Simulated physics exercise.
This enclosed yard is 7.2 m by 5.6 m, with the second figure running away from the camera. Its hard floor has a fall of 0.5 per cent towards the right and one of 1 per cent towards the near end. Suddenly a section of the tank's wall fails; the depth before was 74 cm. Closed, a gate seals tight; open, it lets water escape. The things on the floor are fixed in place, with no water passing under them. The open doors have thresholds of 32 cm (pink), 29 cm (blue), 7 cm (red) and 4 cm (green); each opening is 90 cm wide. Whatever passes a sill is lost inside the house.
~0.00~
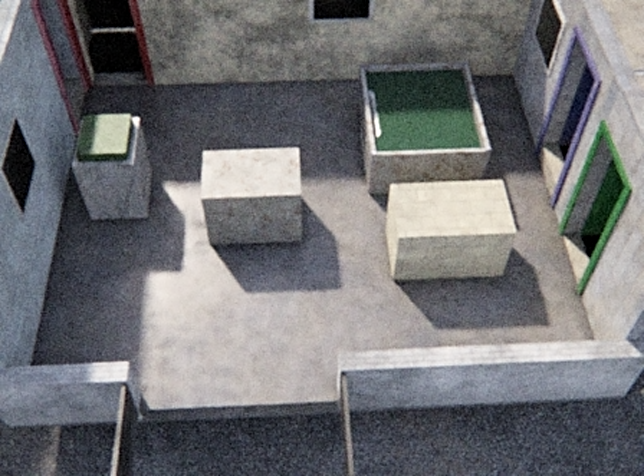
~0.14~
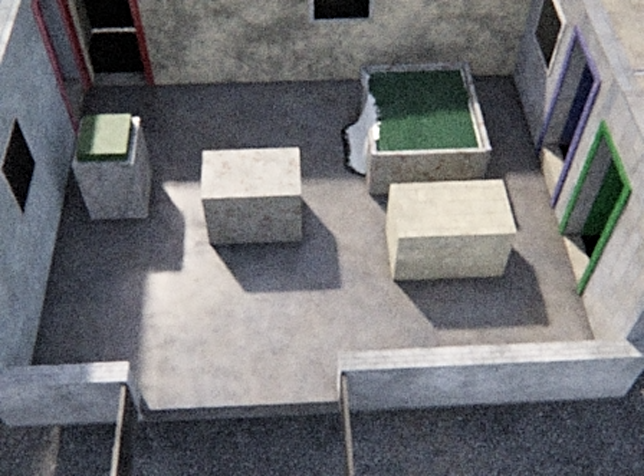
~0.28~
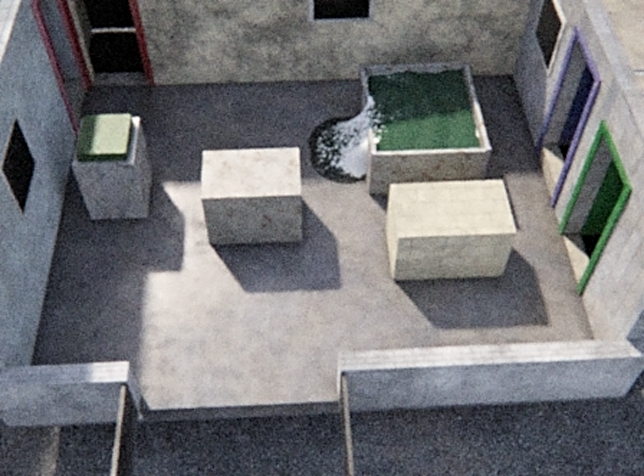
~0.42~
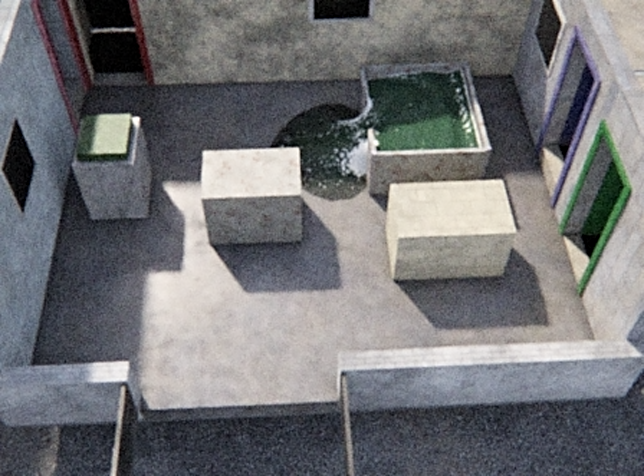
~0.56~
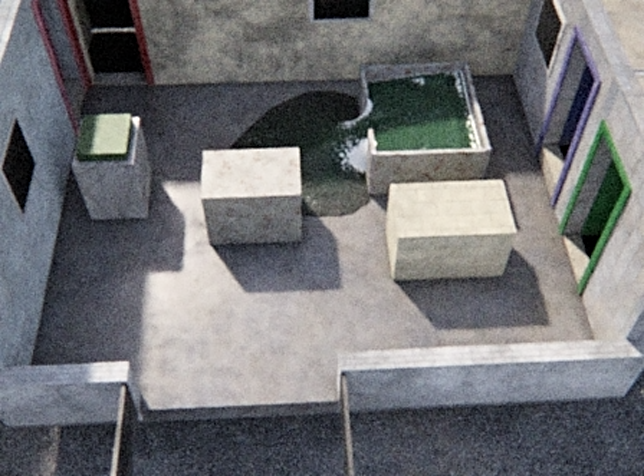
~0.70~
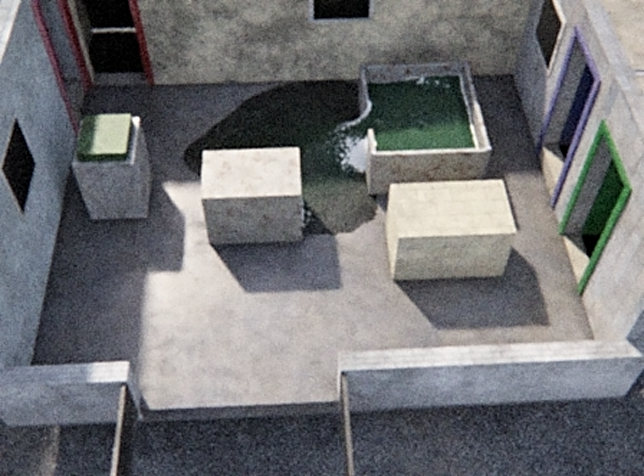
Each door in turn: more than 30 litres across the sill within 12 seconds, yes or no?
Answers: Pink door, no; blue door, no; red door, yes; green door, no.
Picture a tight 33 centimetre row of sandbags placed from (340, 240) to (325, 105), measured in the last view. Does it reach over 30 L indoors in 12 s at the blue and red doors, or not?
Checking the limit, blue is fine, red is fine.
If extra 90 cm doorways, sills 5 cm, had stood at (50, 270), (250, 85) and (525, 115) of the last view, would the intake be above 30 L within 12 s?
Well, the first is on the low side, the second is on the high side, and the third is on the low side.
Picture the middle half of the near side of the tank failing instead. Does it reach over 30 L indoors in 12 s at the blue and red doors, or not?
So blue ends up short of it and red ends up short of it.
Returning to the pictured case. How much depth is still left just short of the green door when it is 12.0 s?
It comes to near 4.0 cm.
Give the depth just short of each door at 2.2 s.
In cm: Pink 33, blue 0, red 15, green 0.
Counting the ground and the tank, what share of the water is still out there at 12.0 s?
Roughly 72 percent.
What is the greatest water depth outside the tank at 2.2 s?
I'd say near 35 centimetres.
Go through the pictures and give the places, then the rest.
Still water, 74 cm deep, in the tank at (422, 110), in the first frame.
The front is at (358, 172), 0.5 m from the gap at (368, 136); 0.2 m2 of floor is under water; 74 cm left at the back of the tank, in the second frame.
The front is at (322, 170), 0.9 m from the gap at (368, 137); 0.8 m2 of floor is under water; 74 cm left at the back of the tank, in the third frame.
The front is at a hidden place, 1.4 m from the gap at (368, 137); 1.9 m2 of floor is under water; 66 cm left at the back of the tank, in the fourth frame.
The front is at a hidden place, 2.1 m from the gap at (368, 137); 3.5 m2 of floor is under water; 62 cm left at the back of the tank, in the fifth frame.
Water pours out at (368, 137) and has run 2.7 m, to (191, 160); typically 5 cm deep outside, 65 cm at the tank's back, in the sixth frame.
After 1.4 s water covers 30 % of the floor and is deepest (37 cm) near (152, 191); pink door not reached, blue door not reached, red door not reached, green door not reached.
After 2.2 s water covers 45 % of the floor and is deepest (35 cm) near (82, 109); pink door 33 cm at the sill, 0 L in, blue door not reached, red door 15 cm at the sill, 1 L in, green door not reached.
After 3.5 s water covers 60 % of the floor and is deepest (20 cm) near (153, 182); pink door 19 cm at the sill, 2 L in, blue door not reached, red door 19 cm at the sill, 80 L in, green door not reached.
After 7.0 s water covers 70 % of the floor and is deepest (12 cm) near (225, 198); pink door 8 cm at the sill, 3 L in, blue door not reached, red door 9 cm at the sill, 172 L in, green door not reached.
After 12.0 s water covers 95 % of the floor and is deepest (8 cm) near (506, 75); pink door 3 cm at the sill, 3 L in, blue door 2 cm at the sill, 0 L in, red door 3 cm at the sill, 174 L in, green door 4 cm at the sill, 0 L in.
